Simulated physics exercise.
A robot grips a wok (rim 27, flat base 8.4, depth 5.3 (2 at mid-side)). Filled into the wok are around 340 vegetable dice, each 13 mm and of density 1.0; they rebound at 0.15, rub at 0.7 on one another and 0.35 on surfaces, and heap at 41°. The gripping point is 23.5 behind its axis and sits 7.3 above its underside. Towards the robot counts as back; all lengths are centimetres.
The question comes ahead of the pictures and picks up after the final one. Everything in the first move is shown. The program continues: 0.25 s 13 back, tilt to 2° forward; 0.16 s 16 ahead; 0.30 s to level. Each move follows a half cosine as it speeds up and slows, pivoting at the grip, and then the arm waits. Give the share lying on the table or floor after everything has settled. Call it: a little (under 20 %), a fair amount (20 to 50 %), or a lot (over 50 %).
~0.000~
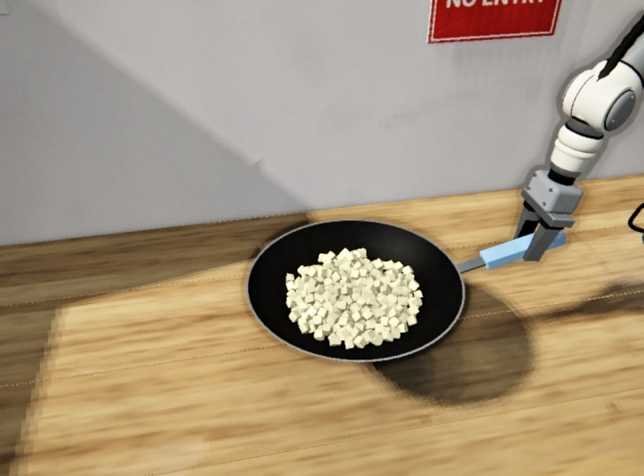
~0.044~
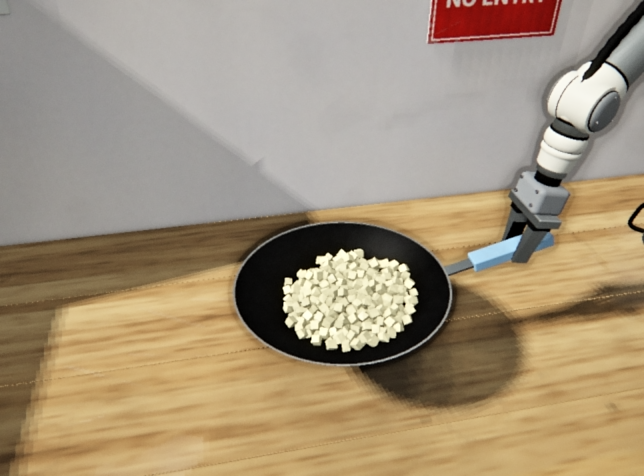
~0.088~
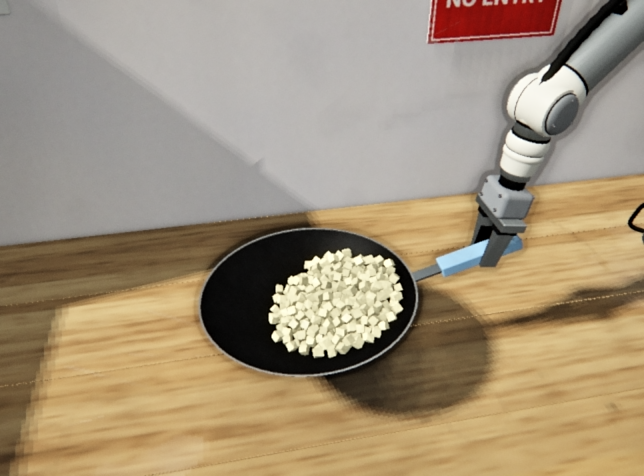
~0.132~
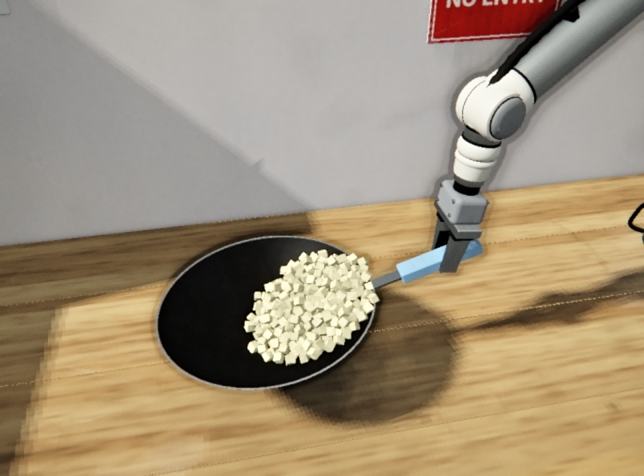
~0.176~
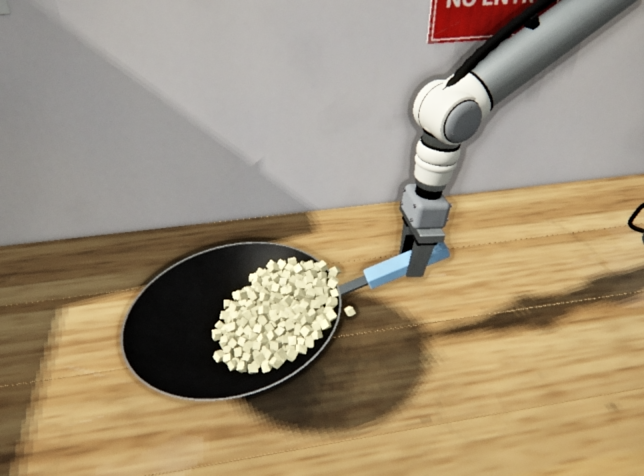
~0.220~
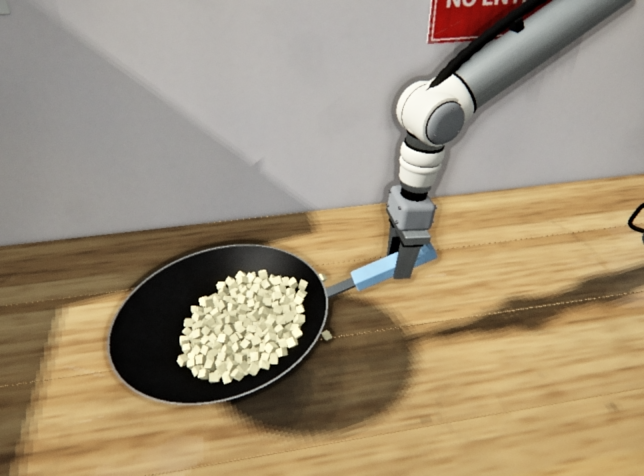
A fair amount.
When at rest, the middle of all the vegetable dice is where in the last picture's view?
Close to the pixel (198, 327).
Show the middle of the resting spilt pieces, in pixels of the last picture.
At about (195, 388).
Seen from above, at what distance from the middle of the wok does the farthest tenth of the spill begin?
Distance: Approx. 15 cm.
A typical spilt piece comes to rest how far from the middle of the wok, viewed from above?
It's around 8 cm.
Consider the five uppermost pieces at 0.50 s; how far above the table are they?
Height: Approx. 15 cm.
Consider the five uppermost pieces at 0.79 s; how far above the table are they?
They are some 14 centimetres up.
After 0.50 s, tilted 2° forward, highest piece 16 above the table; 224 in the wok, 3 on the table or floor, 116 in flight or on a rim.
After 0.79 s, level, highest piece 16 above the table; 222 in the wok, 119 on the table or floor, 2 in flight or on a rim.
After 1.13 s, level, highest piece 14 above the table; 222 in the wok, 121 on the table or floor.
After 2.18 s, level, highest piece 14 above the table; 222 in the wok, 121 on the table or floor.
In the end, 222 in the wok, 121 on the table or floor. That is 35 % on the table or floor.
